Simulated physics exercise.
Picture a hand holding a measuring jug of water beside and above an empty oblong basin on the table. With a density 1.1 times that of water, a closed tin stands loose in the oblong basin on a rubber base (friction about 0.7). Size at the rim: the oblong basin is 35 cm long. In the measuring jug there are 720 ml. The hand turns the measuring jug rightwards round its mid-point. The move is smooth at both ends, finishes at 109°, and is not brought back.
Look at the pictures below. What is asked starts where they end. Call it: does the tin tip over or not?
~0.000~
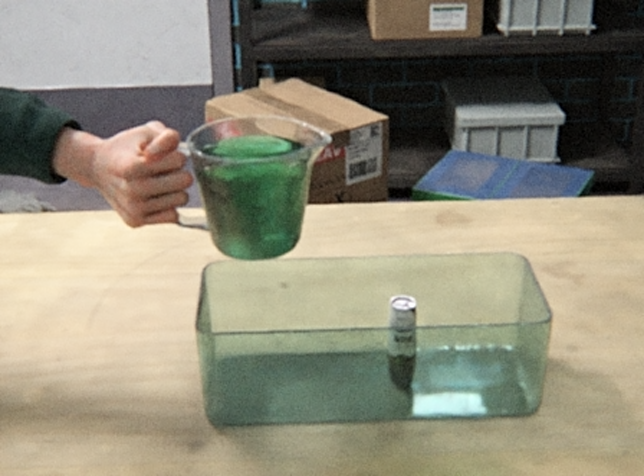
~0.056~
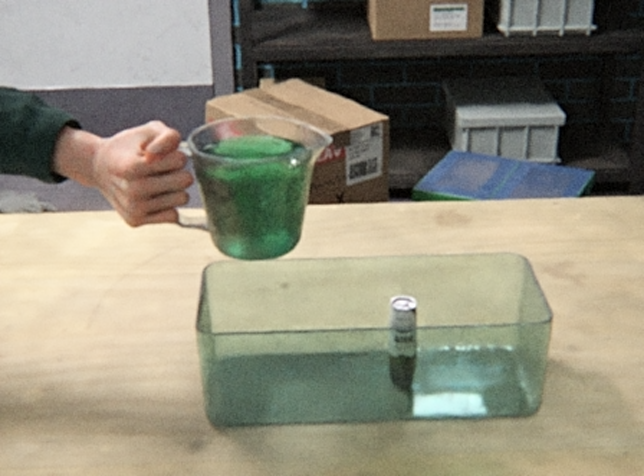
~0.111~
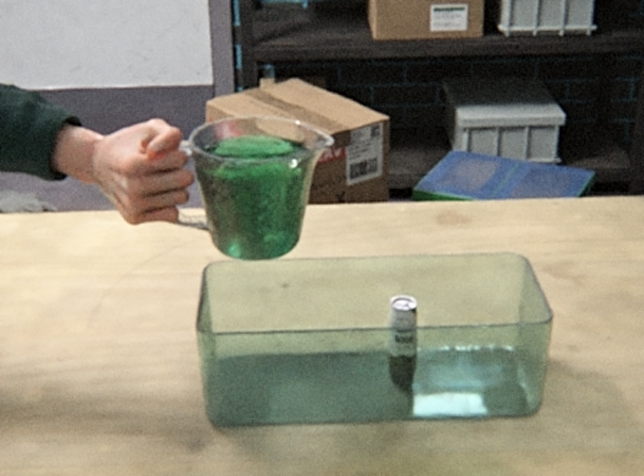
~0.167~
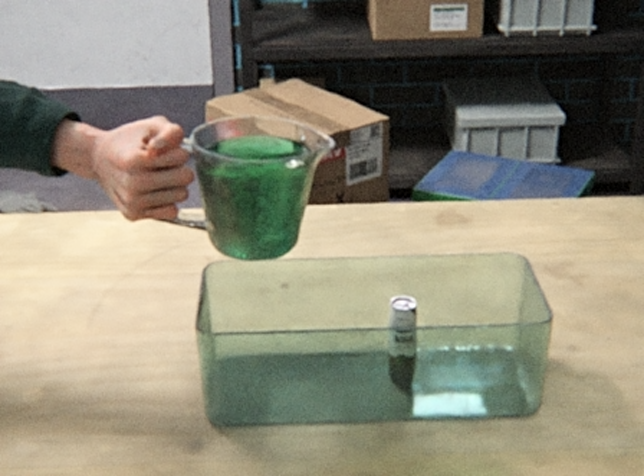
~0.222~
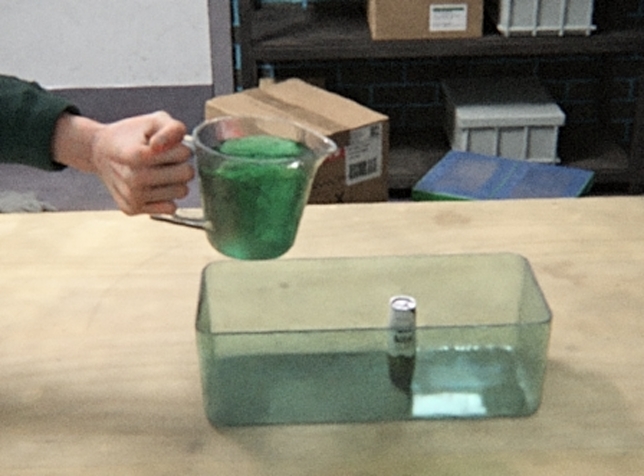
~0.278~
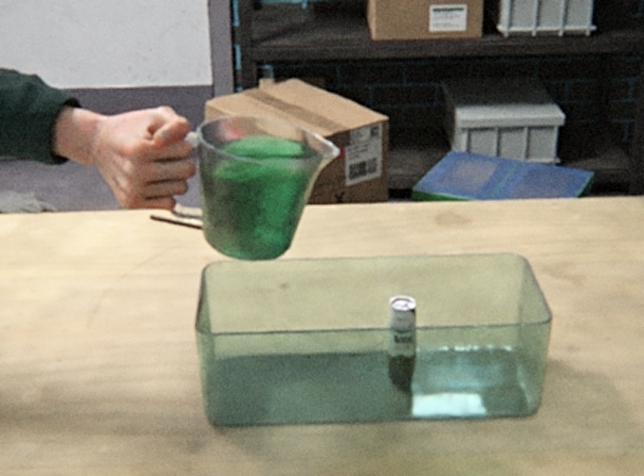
It tips over.
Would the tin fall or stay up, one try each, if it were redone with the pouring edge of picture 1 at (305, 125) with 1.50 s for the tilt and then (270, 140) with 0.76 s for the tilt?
First it goes over; then it stays up.
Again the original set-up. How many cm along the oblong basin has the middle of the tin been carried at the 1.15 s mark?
Centre to centre, close to 3 cm.
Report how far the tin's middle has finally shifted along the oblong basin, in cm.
It finishes around 8.5 cm from where it began.
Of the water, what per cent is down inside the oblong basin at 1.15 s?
Roughly 76 per cent.
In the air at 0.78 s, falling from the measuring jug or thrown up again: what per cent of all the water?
16 %.
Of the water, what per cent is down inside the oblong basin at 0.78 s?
Around 12%.
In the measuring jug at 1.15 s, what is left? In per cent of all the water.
What remains is about 14 percent of it all.
By 0.78 s the tilt is 61° and 72 per cent is still to pour; the tin stands where it began.
By 1.15 s the tilt is 98° and 14 per cent is still to pour; the tin stands 3 cm from where it began.
By 1.53 s the tilt is 109° and 0 per cent is still to pour; the tin lies on its side.
By 1.95 s the tilt is 109° and 0 per cent is still to pour; the tin lies on its side.
At rest the tin lies on its side.
